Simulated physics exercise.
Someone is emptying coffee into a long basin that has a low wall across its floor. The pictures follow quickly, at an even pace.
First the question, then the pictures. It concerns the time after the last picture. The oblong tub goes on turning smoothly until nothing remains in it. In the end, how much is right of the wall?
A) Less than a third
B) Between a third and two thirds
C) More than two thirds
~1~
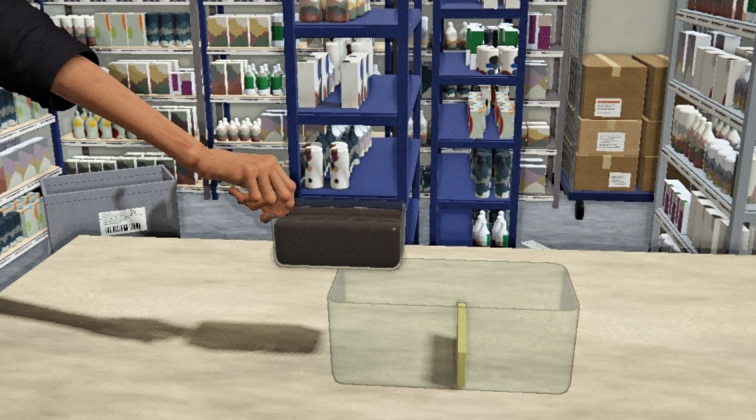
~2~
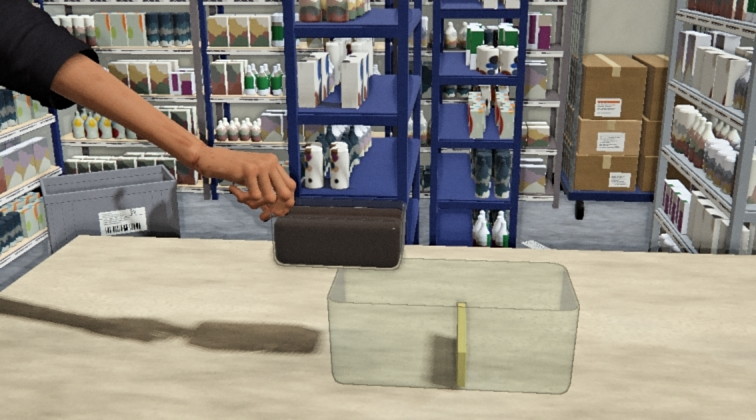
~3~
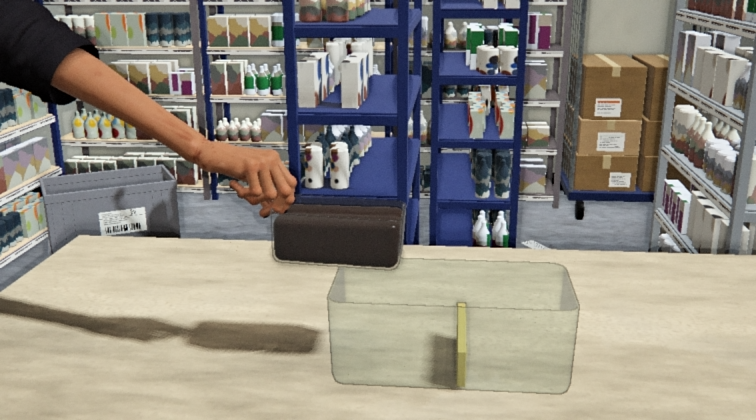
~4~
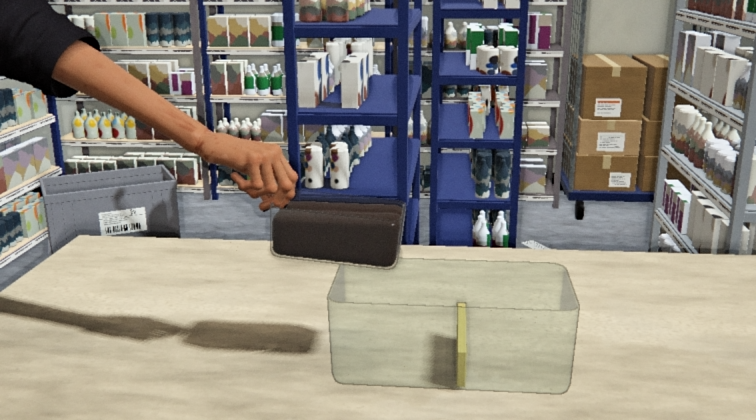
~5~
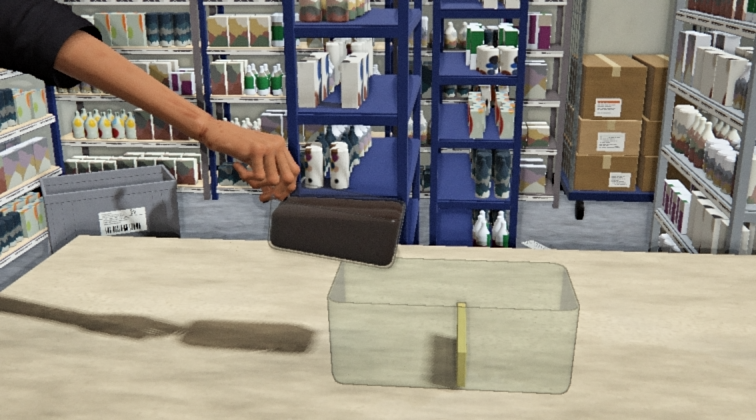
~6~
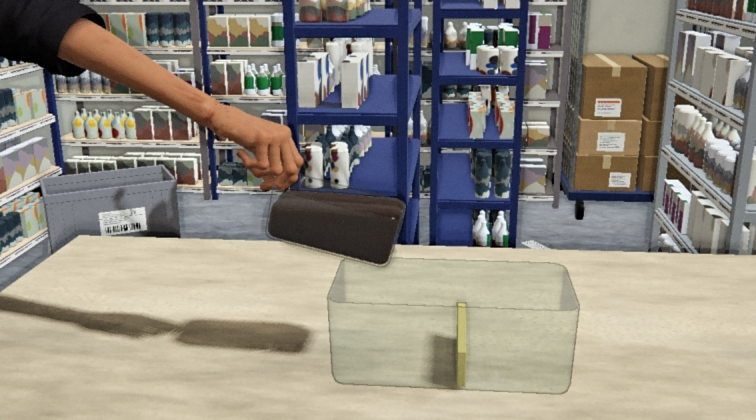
More than two thirds.
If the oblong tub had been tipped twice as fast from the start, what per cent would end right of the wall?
Roughly 65 %.
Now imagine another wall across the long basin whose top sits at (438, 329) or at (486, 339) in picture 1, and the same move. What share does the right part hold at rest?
90 % then 50 %.
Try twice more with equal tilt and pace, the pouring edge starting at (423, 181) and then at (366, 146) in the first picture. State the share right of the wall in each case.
Roughly 80 % and 60 %.
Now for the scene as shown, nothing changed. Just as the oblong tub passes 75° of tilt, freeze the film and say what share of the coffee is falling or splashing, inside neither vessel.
About 45 %.
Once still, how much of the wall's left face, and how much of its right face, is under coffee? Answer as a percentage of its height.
On the left it is 10 per cent, on the right 60.
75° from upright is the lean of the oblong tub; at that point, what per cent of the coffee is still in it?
Roughly 35 percent.
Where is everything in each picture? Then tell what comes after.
The first picture shows tilt 0°; pouring edge (404, 213); surface from (279, 215) to (402, 218); the long basin's rim runs from (335, 279) to (572, 287); the wall's top is at (462, 327).
The second picture shows tilt 1°; pouring edge (404, 213); surface from (279, 214) to (402, 217).
The third picture shows tilt 2°; pouring edge (404, 213); surface from (279, 212) to (402, 216).
The fourth picture shows tilt 5°; pouring edge (404, 213); surface from (278, 209) to (402, 213).
The fifth picture shows tilt 9°; pouring edge (403, 213); surface from (278, 204) to (403, 210).
The sixth picture shows tilt 14°; pouring edge (403, 213); surface from (277, 198) to (404, 210); 1 per cent is over the edge.
A moment on, the oblong tub is tipped on its side and 36 per cent is still to pour, 6 is left of the wall and 12 right of it.
Next, the oblong tub is tipped right over and 3 per cent is still to pour, 10 is left of the wall and 80 right of it.
Then the oblong tub is tipped right over and 0 per cent is still to pour, 20 is left of the wall and 79 right of it.
Later the oblong tub is tipped right over and 0 per cent is still to pour, 20 is left of the wall and 79 right of it.
At rest 20 per cent lies left of the wall, 79 right of it and 2 outside.
